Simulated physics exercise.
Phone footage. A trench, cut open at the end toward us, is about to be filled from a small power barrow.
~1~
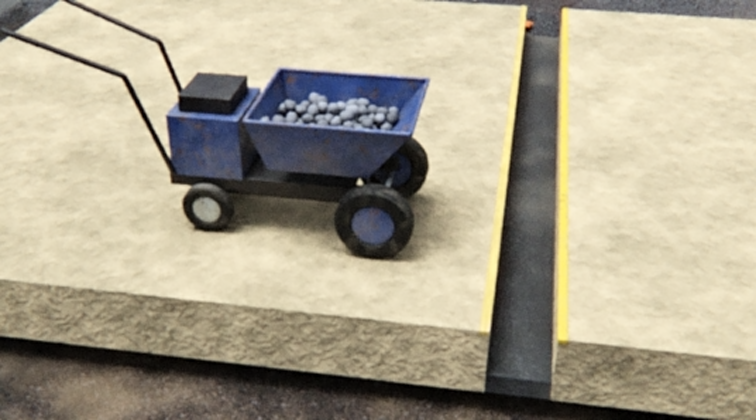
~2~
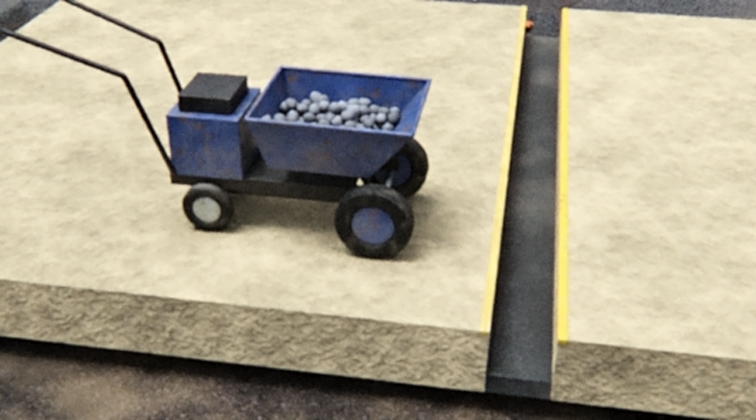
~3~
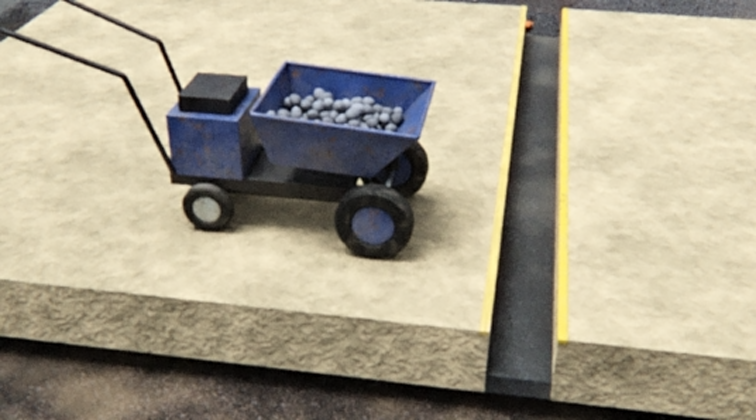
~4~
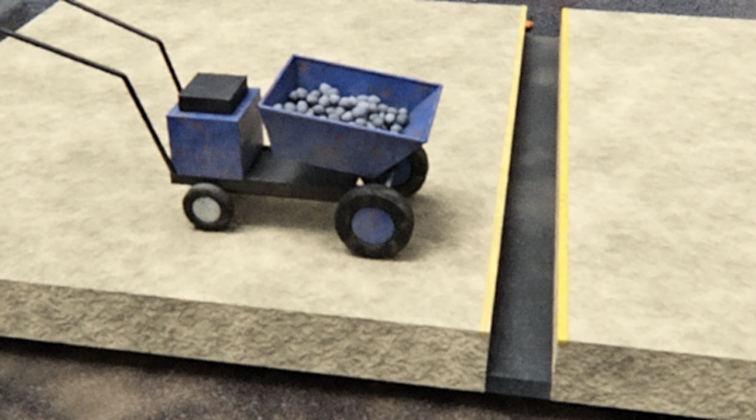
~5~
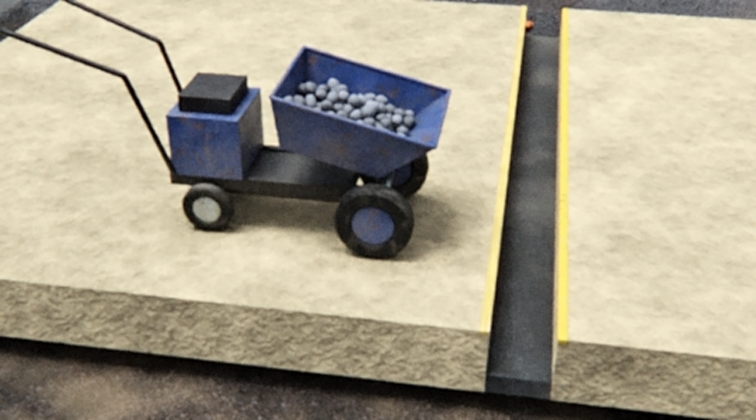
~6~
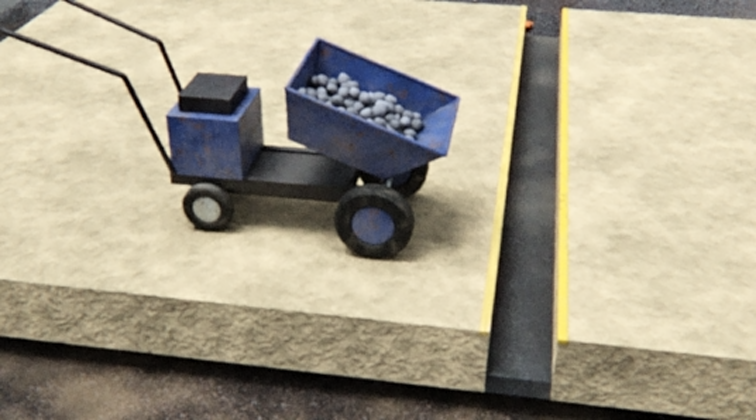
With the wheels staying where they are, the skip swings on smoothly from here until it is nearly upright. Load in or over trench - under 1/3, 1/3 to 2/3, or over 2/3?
Trench receives above two thirds.
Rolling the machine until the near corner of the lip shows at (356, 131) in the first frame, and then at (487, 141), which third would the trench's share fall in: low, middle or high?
First under a third, then under a third.
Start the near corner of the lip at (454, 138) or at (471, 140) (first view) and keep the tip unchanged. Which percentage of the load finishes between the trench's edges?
About 80 %, then 50 %.
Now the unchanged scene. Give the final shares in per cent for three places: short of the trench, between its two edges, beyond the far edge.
In percent, short 0, between 100 and beyond 0.
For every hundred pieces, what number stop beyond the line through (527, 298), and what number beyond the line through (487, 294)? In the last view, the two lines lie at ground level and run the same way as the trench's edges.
Around 40 percent for the first and 100 percent for the second.
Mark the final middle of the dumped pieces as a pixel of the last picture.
The centre ends up roughly at (525, 264).
Just after the last frame, skip tipped steeply; every one in the skip.
A moment on, skip tipped steeply; the larger part in the skip; just a few short of the trench; about a tenth in or heaped over the trench.
Further on, skip tipped right over; about a tenth in the skip; just a few short of the trench; almost all in or heaped over the trench.
When it is over, skip tipped right over; every one in or heaped over the trench; not one beyond it.
